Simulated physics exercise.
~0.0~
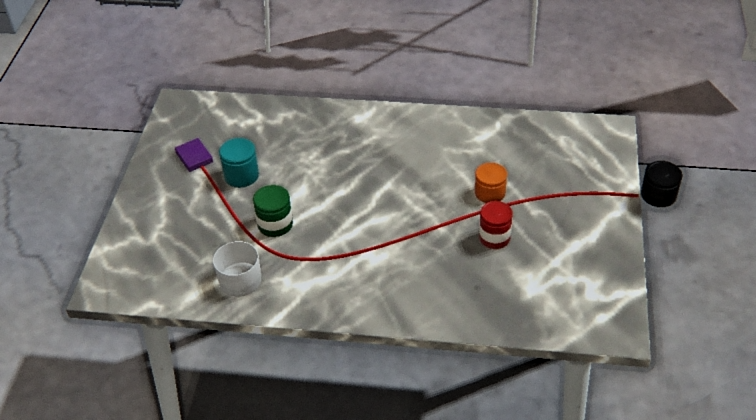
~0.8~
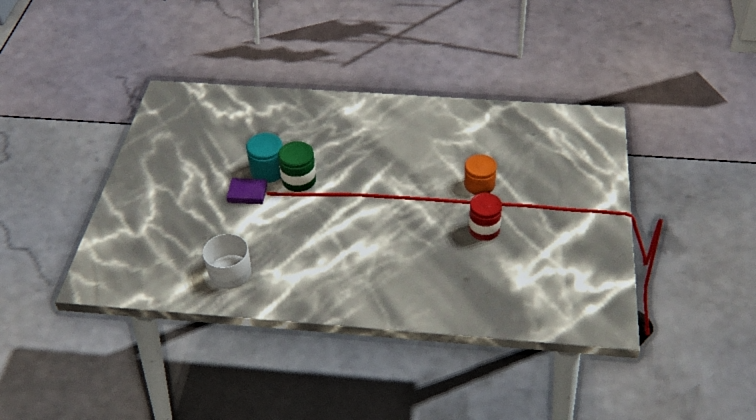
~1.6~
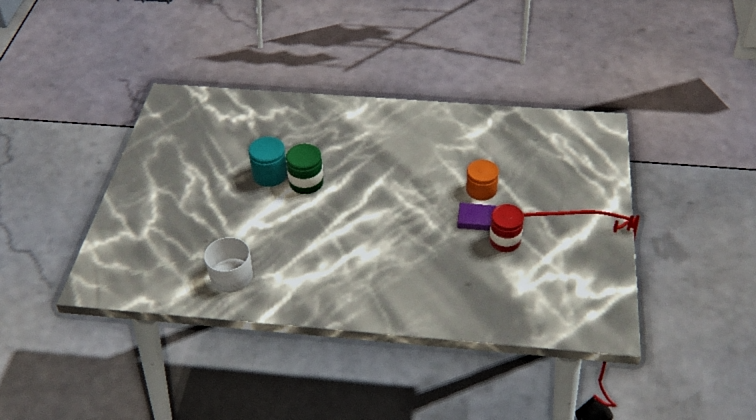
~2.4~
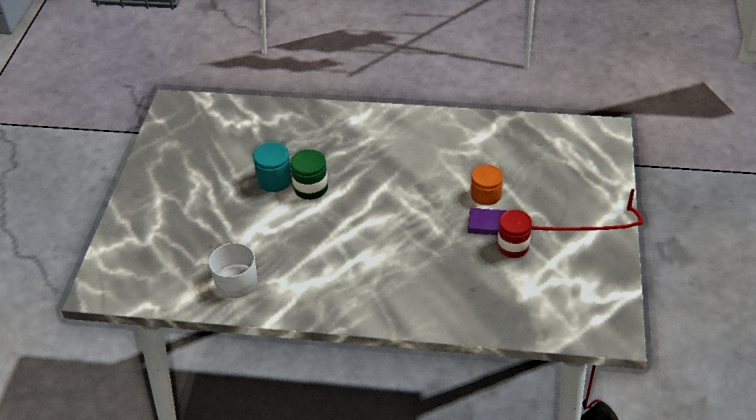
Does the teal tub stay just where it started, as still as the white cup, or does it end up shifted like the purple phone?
The teal tub ends up shifted a moderate way from its start, while the purple phone ends far from where it began. The white cup hardly moves.
